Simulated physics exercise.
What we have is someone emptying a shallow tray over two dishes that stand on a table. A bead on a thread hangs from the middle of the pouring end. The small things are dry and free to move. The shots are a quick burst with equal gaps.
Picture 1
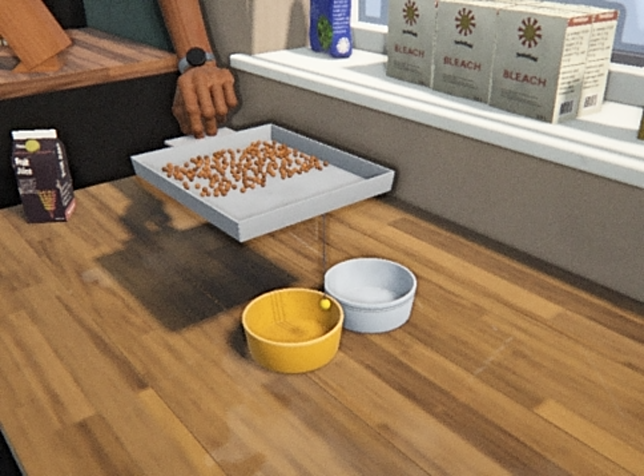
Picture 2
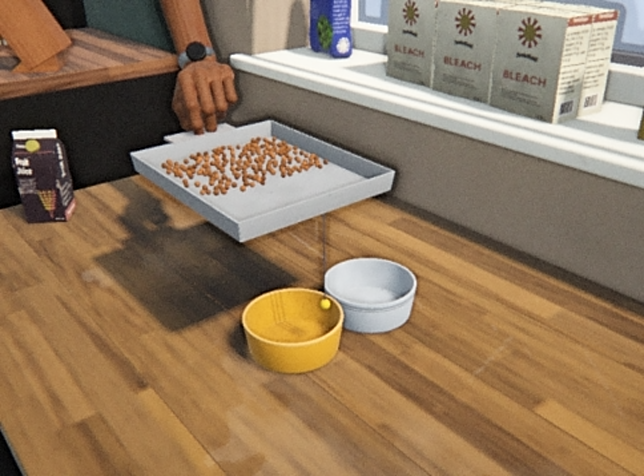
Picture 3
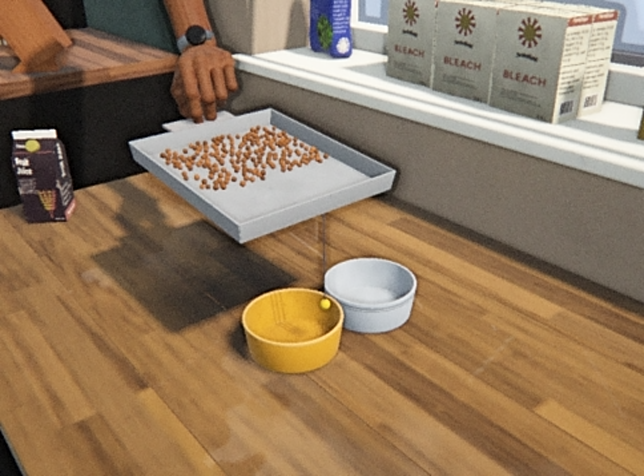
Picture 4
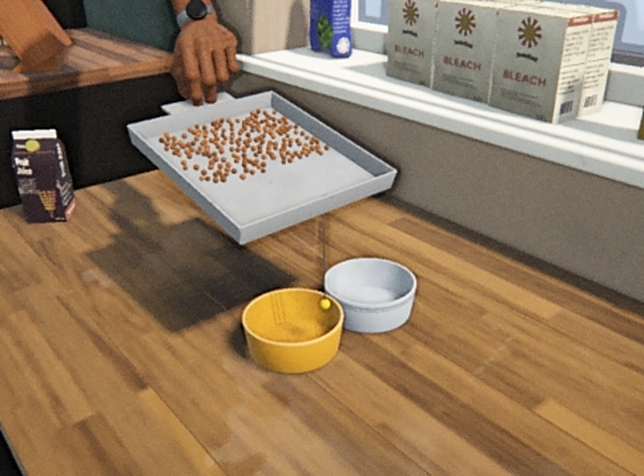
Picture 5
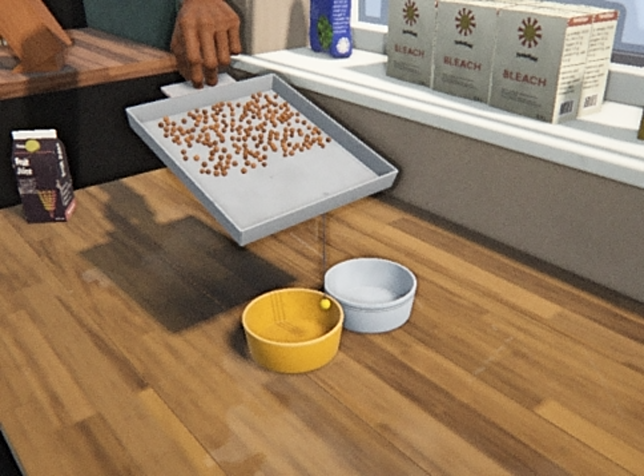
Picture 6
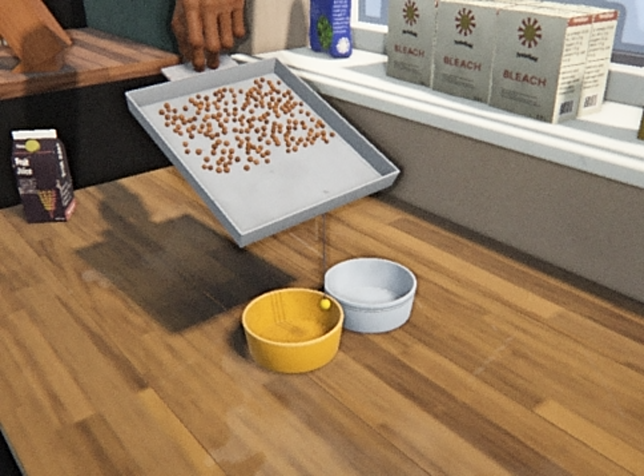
We see a hand steadily raise the back of a shallow grey tray above a yellow dish and a pale one, tilting it toward its near left corner, while the small brown balls remain scattered across its upper part.
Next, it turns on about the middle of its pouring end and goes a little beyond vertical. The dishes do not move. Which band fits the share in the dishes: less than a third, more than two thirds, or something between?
In the dishes lies less than a third of it.
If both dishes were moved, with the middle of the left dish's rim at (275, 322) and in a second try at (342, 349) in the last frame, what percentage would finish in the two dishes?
Roughly 0 per cent, and 60 per cent.
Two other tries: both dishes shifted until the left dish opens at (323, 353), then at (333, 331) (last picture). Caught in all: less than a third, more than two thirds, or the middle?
The first try: Over two thirds. The second: In the middle band.
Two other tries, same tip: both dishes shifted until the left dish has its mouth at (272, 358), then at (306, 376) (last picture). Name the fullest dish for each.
The first try: Left. The second: Left.
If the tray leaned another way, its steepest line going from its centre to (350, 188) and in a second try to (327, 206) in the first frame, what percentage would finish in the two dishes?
In turn 80 and 10 in a hundred.
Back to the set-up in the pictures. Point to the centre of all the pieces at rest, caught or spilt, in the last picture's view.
At about (325, 404).
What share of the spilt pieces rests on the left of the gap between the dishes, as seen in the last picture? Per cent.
Some 50 per cent.
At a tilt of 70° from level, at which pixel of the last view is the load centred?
Roughly at (299, 222).
Just after the last frame, tray tipped steeply; the larger part on the tray; just a few outside both; roughly a quarter in the air.
A moment on, tray tipped past a quarter turn; roughly a third on the tray; just a few in the left dish; roughly a third outside both; roughly a quarter in the air.
Further on, tray tipped past a quarter turn; just a few in the left dish; almost all outside both.
When it is over, tray tipped past a quarter turn; just a few in the left dish; not one in the right dish; almost all outside both.
